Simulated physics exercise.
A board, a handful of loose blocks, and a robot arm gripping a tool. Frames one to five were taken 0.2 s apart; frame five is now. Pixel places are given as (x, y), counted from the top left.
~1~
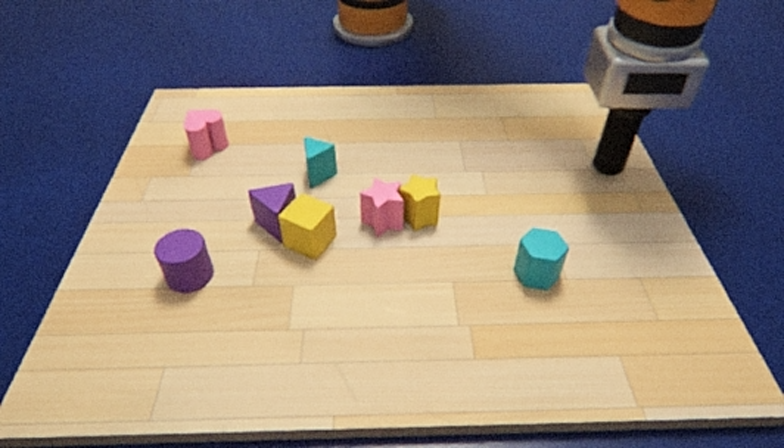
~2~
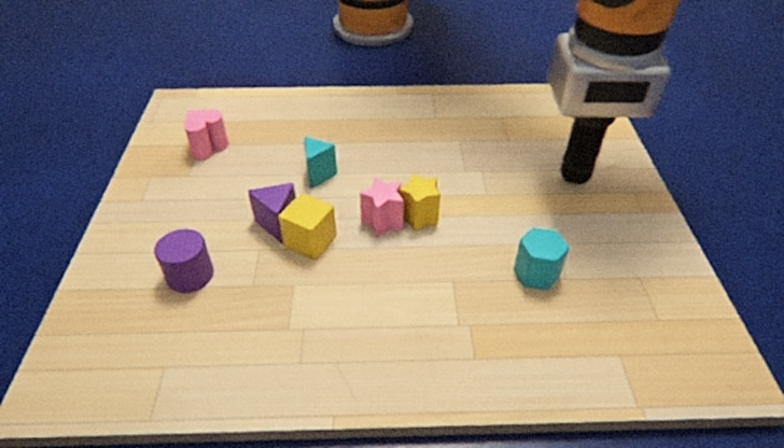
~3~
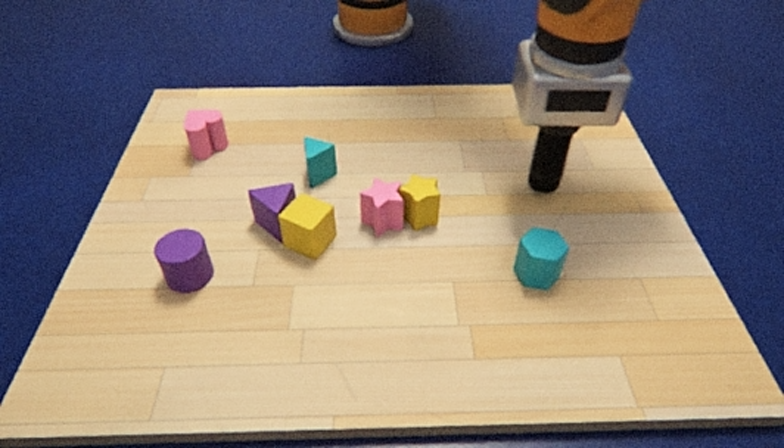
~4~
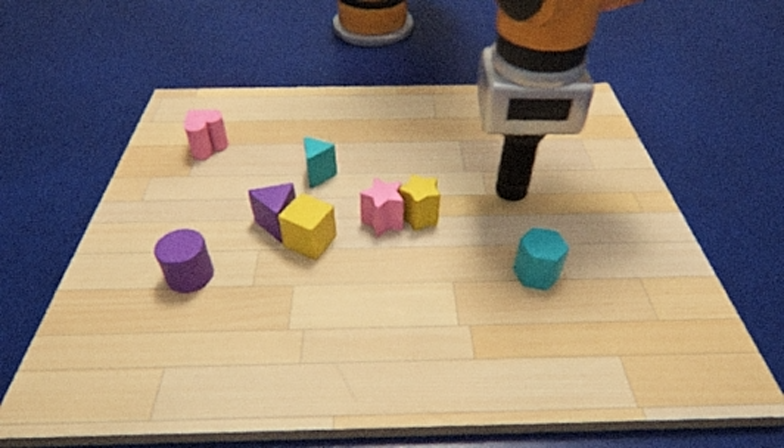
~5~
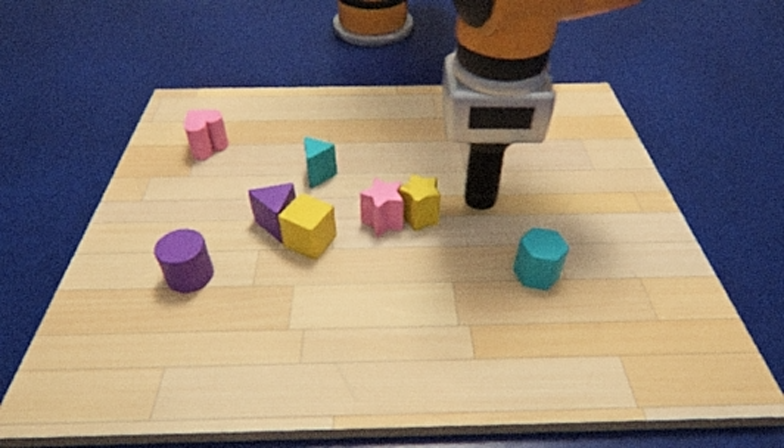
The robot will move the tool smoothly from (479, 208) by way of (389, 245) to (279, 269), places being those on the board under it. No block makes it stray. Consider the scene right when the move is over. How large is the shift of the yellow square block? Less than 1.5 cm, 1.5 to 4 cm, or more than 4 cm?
Moves 1.5 to 4 cm.
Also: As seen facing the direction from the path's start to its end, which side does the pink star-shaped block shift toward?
The right.
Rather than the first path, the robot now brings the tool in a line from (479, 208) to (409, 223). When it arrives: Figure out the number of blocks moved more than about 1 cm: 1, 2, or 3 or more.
I think two will be displaced.
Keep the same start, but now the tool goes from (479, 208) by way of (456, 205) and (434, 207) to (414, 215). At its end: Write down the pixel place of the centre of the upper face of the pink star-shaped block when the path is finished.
The middle of the upper face of the pink star-shaped block will lie at about (352, 203) in the picture.
The first path, step by step. One third of the way, tool at (421, 226); pink star-shaped block at (358, 187); yellow star-shaped block at (394, 191), turned 35° clockwise.
Two thirds of the way, tool at (353, 247); pink star-shaped block at (339, 177), turned 45° clockwise; yellow star-shaped block at (363, 197), turned 90° clockwise.
At the end, tool at (277, 261); purple disc not moved; purple triangular piece at (263, 188), turned 55° clockwise; yellow square block at (274, 210), turned 40° clockwise; pink star-shaped block at (339, 177), turned 45° clockwise; yellow star-shaped block at (363, 197), turned 90° clockwise.
